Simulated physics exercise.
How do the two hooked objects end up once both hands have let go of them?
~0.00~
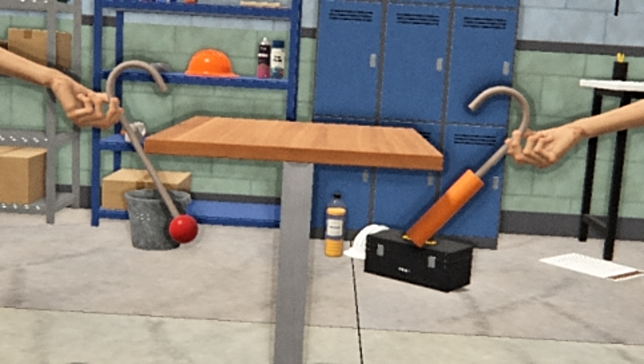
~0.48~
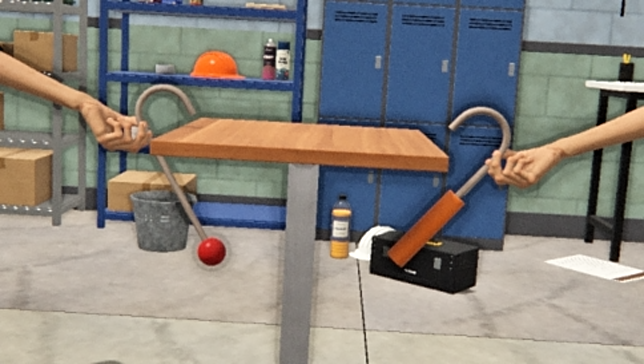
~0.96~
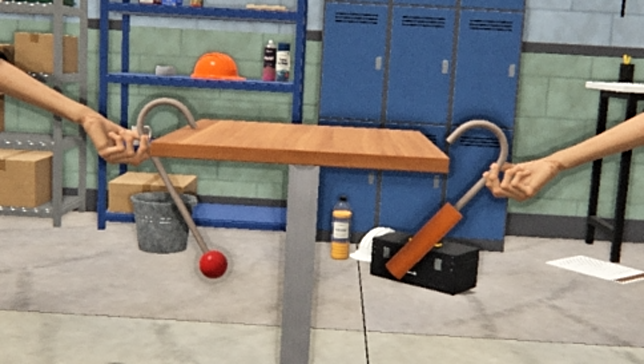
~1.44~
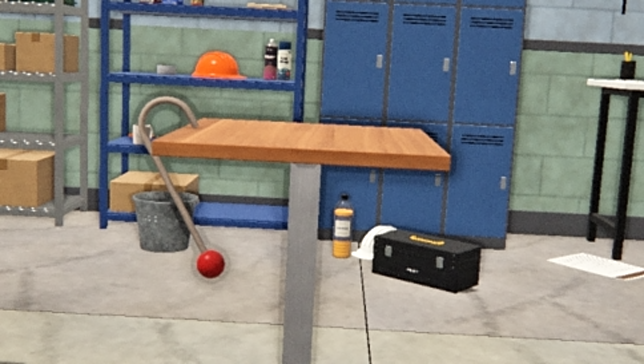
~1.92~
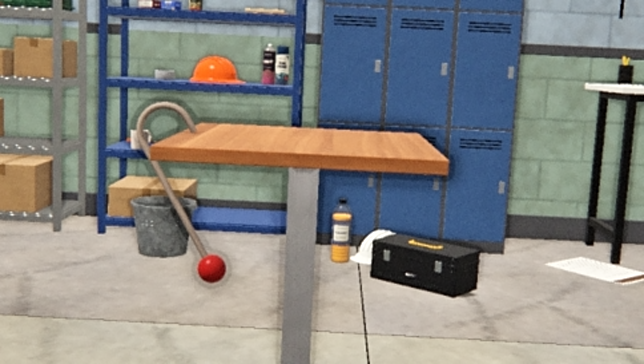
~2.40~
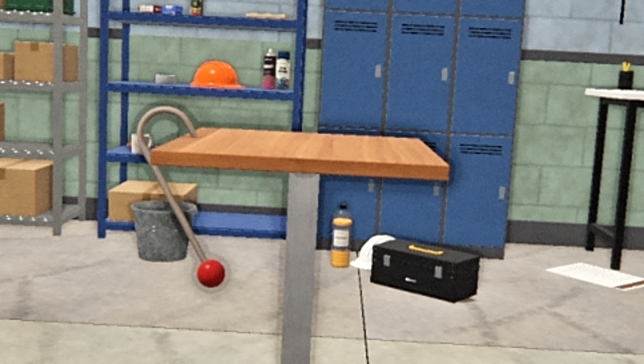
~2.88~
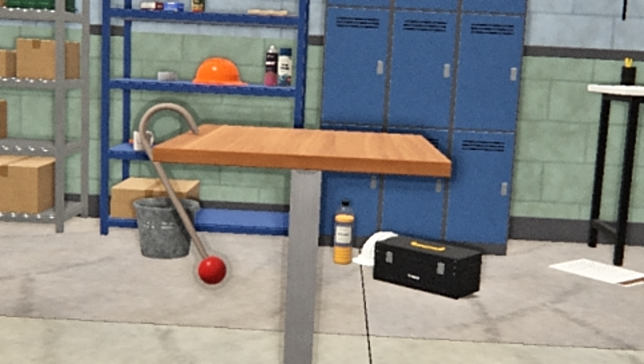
The red-ended one stays hooked on the left edge of the table top. The orange one does not hold and drops past the right edge, out of sight.
